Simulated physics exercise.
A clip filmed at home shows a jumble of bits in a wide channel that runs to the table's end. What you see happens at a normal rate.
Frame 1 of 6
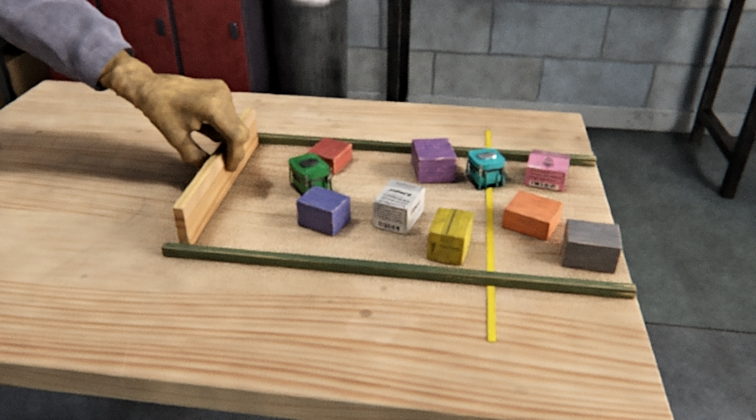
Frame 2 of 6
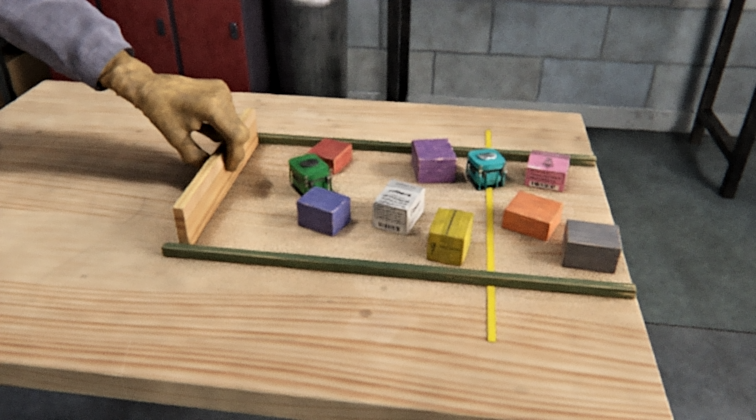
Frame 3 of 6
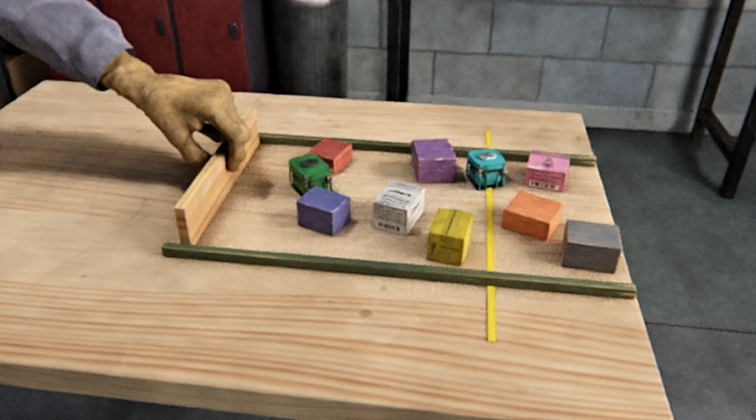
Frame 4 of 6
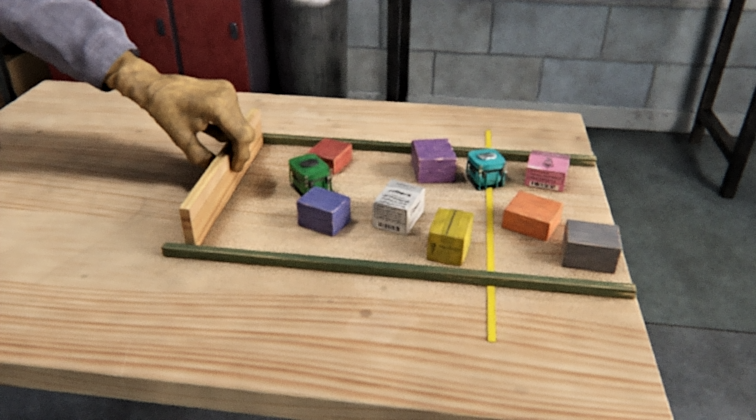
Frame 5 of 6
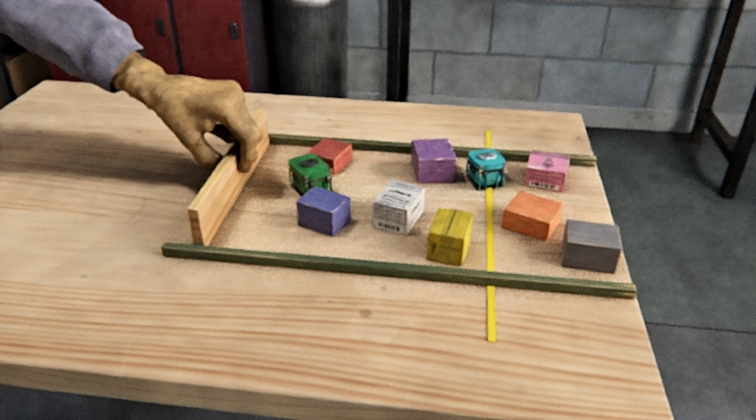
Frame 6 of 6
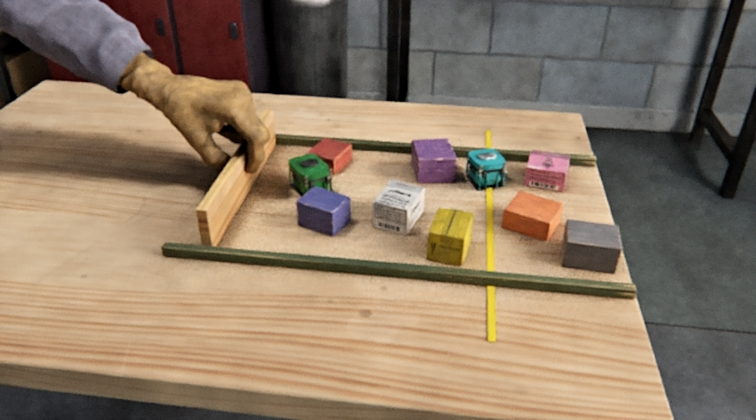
The footage shows a gloved hand holding a wooden board upright at the left of a channel of scattered colourful blocks, briefly still, then sliding it slightly to the right while the blocks and yellow tape stay in place.
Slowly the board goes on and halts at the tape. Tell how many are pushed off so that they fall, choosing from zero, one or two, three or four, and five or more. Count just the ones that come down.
Pushes off one or two.
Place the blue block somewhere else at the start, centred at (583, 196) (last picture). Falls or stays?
From that start, the object then is safe.
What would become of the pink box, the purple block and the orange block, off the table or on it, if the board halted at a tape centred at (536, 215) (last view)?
In short: Pink box gone, purple block safe, orange block gone.
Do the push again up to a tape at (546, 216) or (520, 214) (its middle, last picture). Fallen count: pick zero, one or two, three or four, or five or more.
Taken in order, that's three to four and then either three or four down.
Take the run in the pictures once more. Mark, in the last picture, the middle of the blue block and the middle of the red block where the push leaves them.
You'll find the blue block at roughly (513, 222) and the red block at roughly (506, 167).
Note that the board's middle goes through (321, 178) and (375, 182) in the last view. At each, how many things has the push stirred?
By the first moment it's 3, by the second it's 6.
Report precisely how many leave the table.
1.
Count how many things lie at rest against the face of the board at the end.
4 of them.
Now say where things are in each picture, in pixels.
Grey block (591, 246); pink box (547, 170); orange block (533, 215); board (222, 171); tape (490, 211), in the first frame.
Pink box (547, 170); yellow box (450, 236), in the second frame.
Orange block (533, 215); turquoise case (486, 169), in the third frame.
Grey block (591, 246); purple block (433, 160), in the fourth frame.
Pink box (547, 170); green case (310, 177), in the fifth frame.
Grey block (591, 246); pink box (547, 170); orange block (533, 215); board (242, 172); tape (490, 211), in the sixth frame.
Soon after, none off yet; grey block at rest near (591, 246); pink box at rest near (547, 170); orange block at rest near (533, 215).
In the end, the number that fall off is one or two; gone, pink box.
